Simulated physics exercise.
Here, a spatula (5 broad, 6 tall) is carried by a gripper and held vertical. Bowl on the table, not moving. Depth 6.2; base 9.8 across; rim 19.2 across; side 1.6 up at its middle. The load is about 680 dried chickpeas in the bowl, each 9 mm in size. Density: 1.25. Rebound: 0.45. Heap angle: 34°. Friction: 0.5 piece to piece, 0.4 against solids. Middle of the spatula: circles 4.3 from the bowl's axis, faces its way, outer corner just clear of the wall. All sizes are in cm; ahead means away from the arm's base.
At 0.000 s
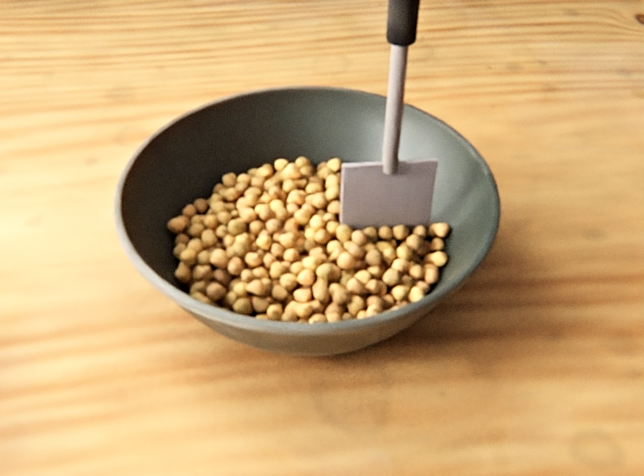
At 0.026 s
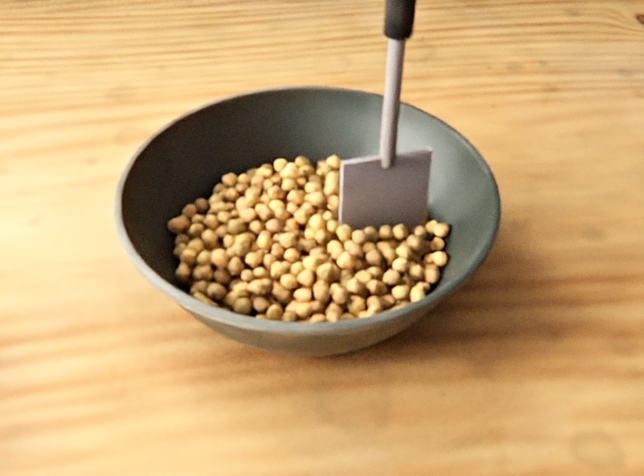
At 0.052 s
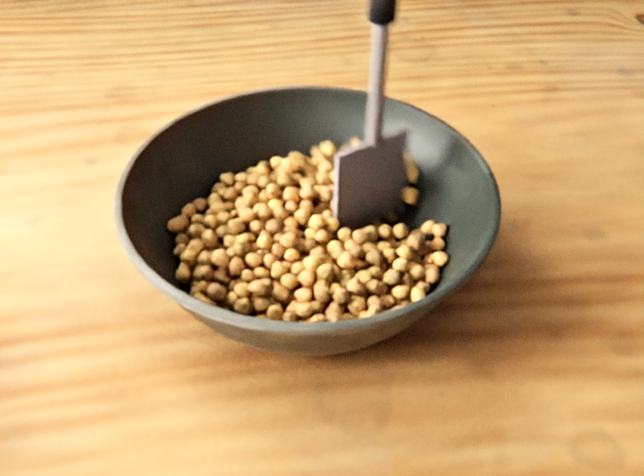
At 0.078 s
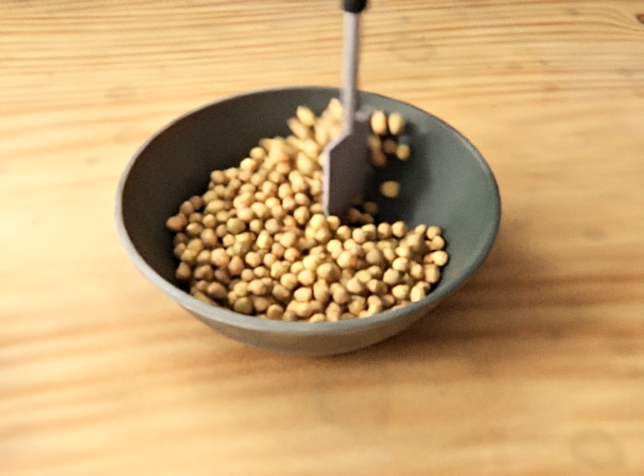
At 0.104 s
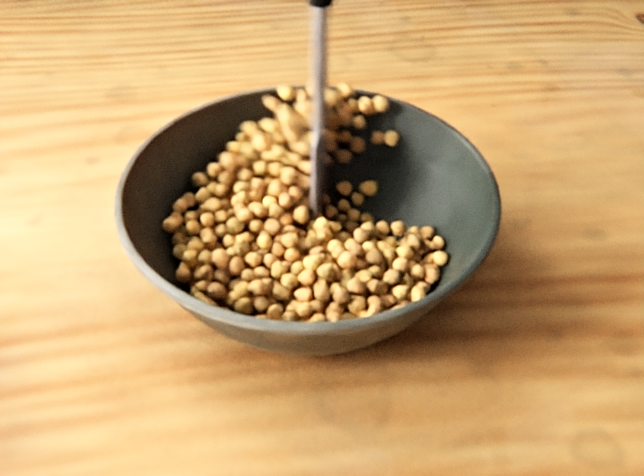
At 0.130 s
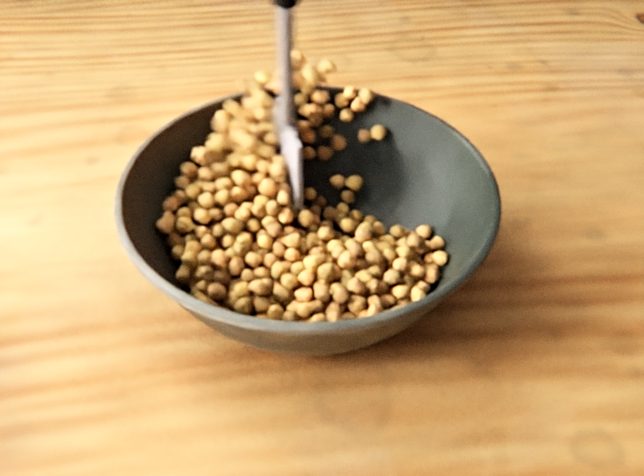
Grey spatula held upright sweeping leftward through dried chickpeas in a dark bowl on a wooden table, turning and heaping them up.
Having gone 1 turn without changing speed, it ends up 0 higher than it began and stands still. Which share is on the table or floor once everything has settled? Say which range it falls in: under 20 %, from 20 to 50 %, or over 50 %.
It falls from 20 to 50 %.
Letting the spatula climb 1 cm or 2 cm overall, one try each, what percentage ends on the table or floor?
First try about 25 per cent, second about 20 per cent.
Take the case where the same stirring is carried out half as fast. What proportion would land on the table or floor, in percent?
5 %.
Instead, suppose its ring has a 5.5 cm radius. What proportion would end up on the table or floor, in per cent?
In that case some 10 per cent.
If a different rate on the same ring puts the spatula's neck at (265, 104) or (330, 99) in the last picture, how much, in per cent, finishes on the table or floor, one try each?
Around 40 and 10 per cent respectively.
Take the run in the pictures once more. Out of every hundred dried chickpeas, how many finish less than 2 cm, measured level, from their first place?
Result: Close to 10 per cent of the load.
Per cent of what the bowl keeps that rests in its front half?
35 %.
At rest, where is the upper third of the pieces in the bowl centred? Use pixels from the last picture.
It is centred near (356, 180).
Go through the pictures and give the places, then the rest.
Spatula neck at (392, 138), 0° round; upper third of the load around (296, 237), from x 175 to 440, top at y 165; 677 in the bowl, in the first frame.
Spatula neck at (390, 132), 8° round; upper third of the load around (303, 234), from x 175 to 440, top at y 165, in the second frame.
Spatula neck at (376, 116), 29° round; upper third of the load around (306, 224), from x 175 to 440, top at y 150, in the third frame.
Spatula neck at (351, 104), 52° round; upper third of the load around (301, 207), from x 175 to 440, top at y 110, in the fourth frame.
Spatula neck at (320, 97), 76° round; upper third of the load around (284, 187), from x 170 to 440, top at y 80, in the fifth frame.
Spatula neck at (287, 98), 99° round; upper third of the load around (260, 176), from x 165 to 440, top at y 60; 676 in the bowl, 1 in flight or on the tool, in the sixth frame.
By 0.24 s, 196° round, highest piece 9 above the table; 633 in the bowl, 3 on the table or floor, 41 in flight or on the tool.
By 0.35 s, 293° round, highest piece 11 above the table; 550 in the bowl, 50 on the table or floor, 77 in flight or on the tool.
By 0.60 s, 0° round, highest piece 6 above the table; 477 in the bowl, 197 on the table or floor, 3 in flight or on the tool.
By 1.30 s, 0° round, highest piece 6 above the table; 477 in the bowl, 200 on the table or floor.
Final count, 477 in the bowl, 200 on the table or floor. That is 30 % on the table or floor.
